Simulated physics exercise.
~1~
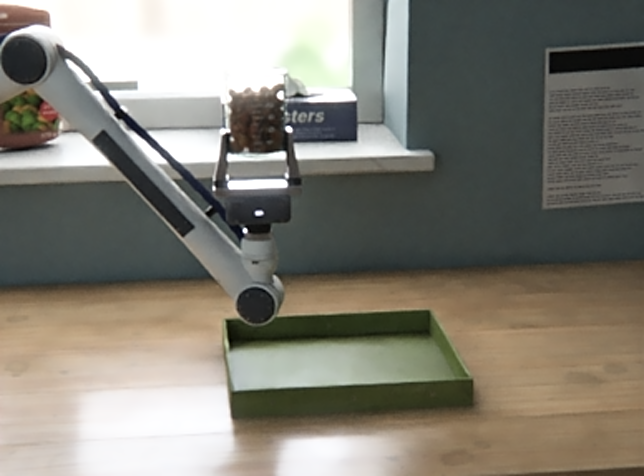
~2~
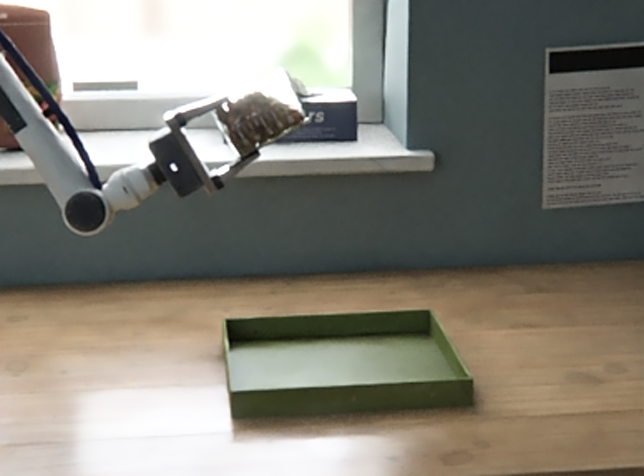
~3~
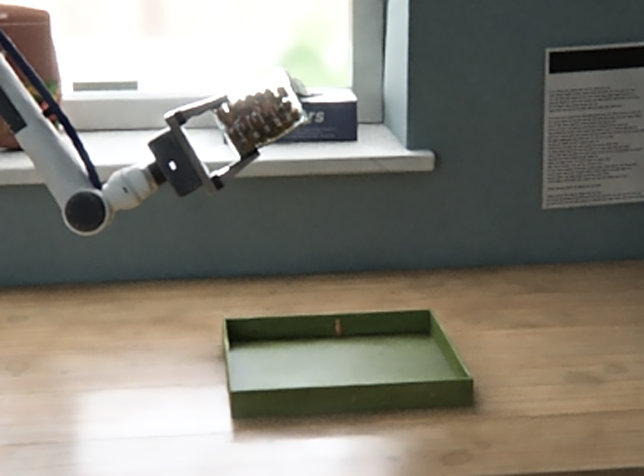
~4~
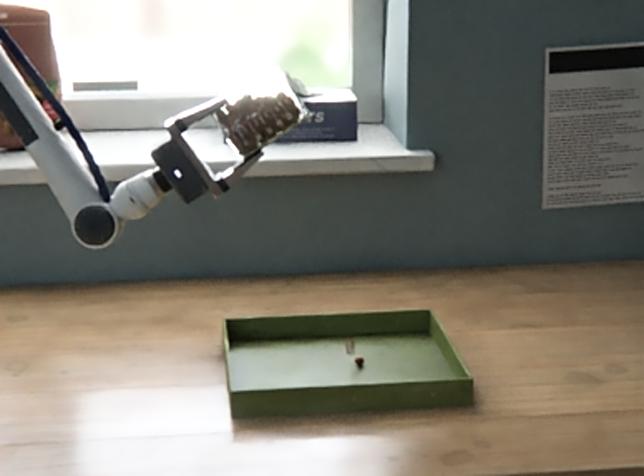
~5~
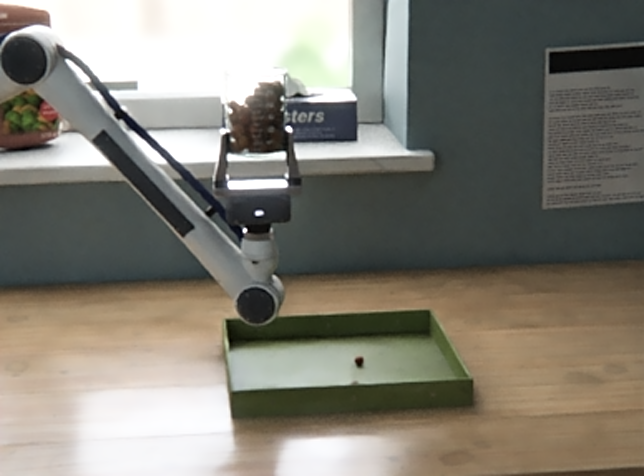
By a window, a robot arm tips a beaker of hazelnuts over a green tray, then rights it.
